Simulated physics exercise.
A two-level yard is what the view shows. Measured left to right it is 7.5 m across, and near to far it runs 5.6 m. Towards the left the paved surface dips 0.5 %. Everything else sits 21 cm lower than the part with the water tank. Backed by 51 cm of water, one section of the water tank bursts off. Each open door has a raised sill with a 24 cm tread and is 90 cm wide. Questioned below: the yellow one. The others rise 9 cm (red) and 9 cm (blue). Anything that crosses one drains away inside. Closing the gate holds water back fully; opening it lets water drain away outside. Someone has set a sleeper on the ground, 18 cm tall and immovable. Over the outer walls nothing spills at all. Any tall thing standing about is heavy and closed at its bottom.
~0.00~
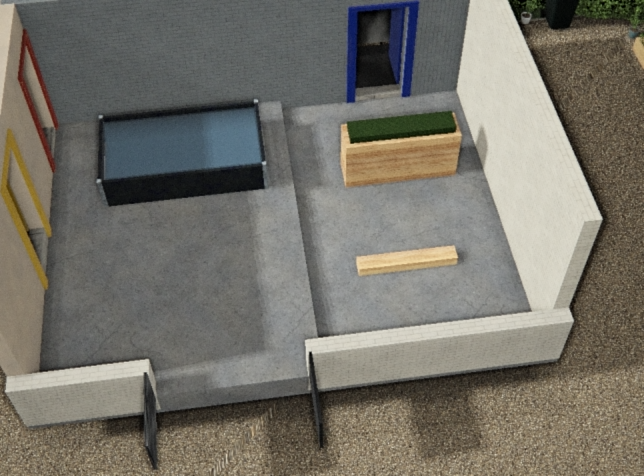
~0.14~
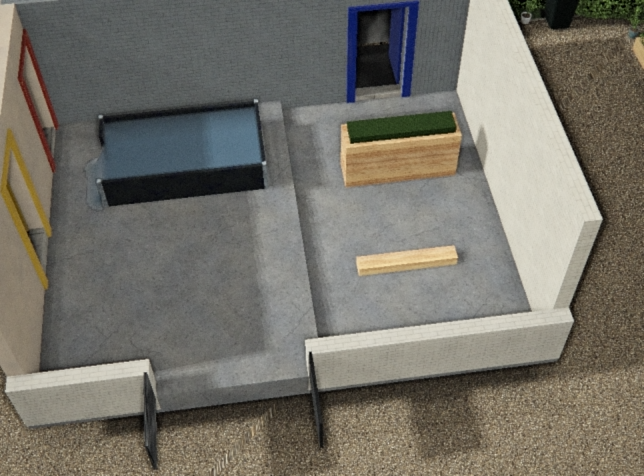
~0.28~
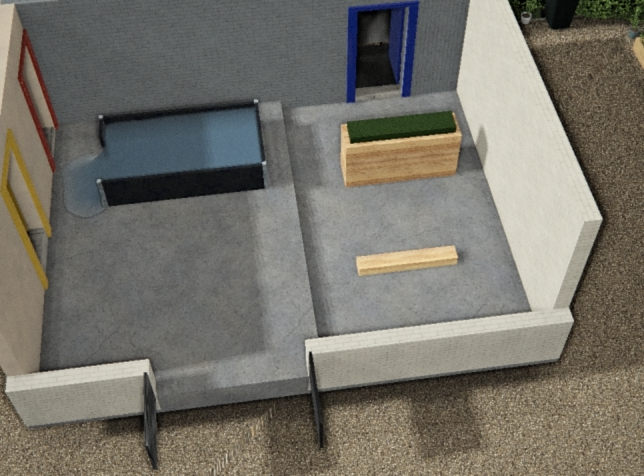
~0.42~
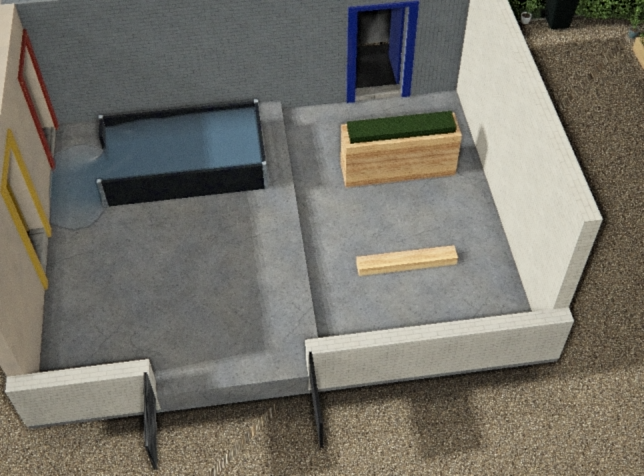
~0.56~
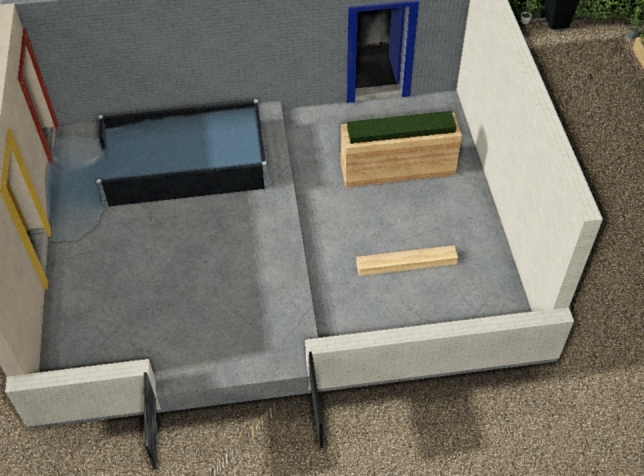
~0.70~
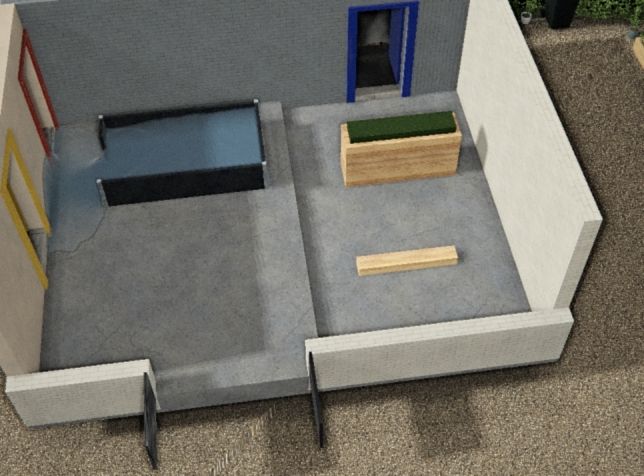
At first, a dark-sided tank of still blue water stands whole in a walled yard, near a wooden planter and a sleeper on the ground. Then its left end opens and a thin sheet of water slides out, spreading leftward across the grey paving towards the wall with the yellow door.
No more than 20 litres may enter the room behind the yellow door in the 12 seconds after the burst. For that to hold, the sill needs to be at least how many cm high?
At least 9 cm or so.
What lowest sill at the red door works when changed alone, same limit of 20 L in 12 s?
The red door needs around 20 cm.
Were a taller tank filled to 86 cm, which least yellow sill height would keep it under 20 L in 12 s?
Required height: Approx. 17 cm.
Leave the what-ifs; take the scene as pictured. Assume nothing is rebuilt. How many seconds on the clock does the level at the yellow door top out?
Peak: Close to 2.2 s.
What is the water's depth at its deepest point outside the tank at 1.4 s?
Max depth: Around 38 cm.
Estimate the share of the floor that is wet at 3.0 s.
I'd say near 30 percent.
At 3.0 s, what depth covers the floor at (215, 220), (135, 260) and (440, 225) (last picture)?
The three readings, in order, are 0, 2 and 0 cm.
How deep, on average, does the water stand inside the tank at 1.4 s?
The mean depth is about 37 cm.
After 1.4 s water covers 10 % of the floor, deepest (38 cm) near (63, 189); 14 cm at the yellow door, 0 litres in over its 26 cm sill.
After 3.0 s water covers 30 % of the floor, deepest (32 cm) near (57, 124); 13 cm at the yellow door, 0 litres in over its 26 cm sill.
After 12.0 s water covers 95 % of the floor, deepest (8 cm) near (63, 197); 4 cm at the yellow door, 0 litres in over its 26 cm sill.
At the yellow door as built, the water arrived by 0.8 s and peaked near 15 cm at 2.2 s.
With a sill of 8 cm, 26 litres would have come in within the 12 s; with 11 cm, 10 litres. So under 20 litres takes about 9 cm.
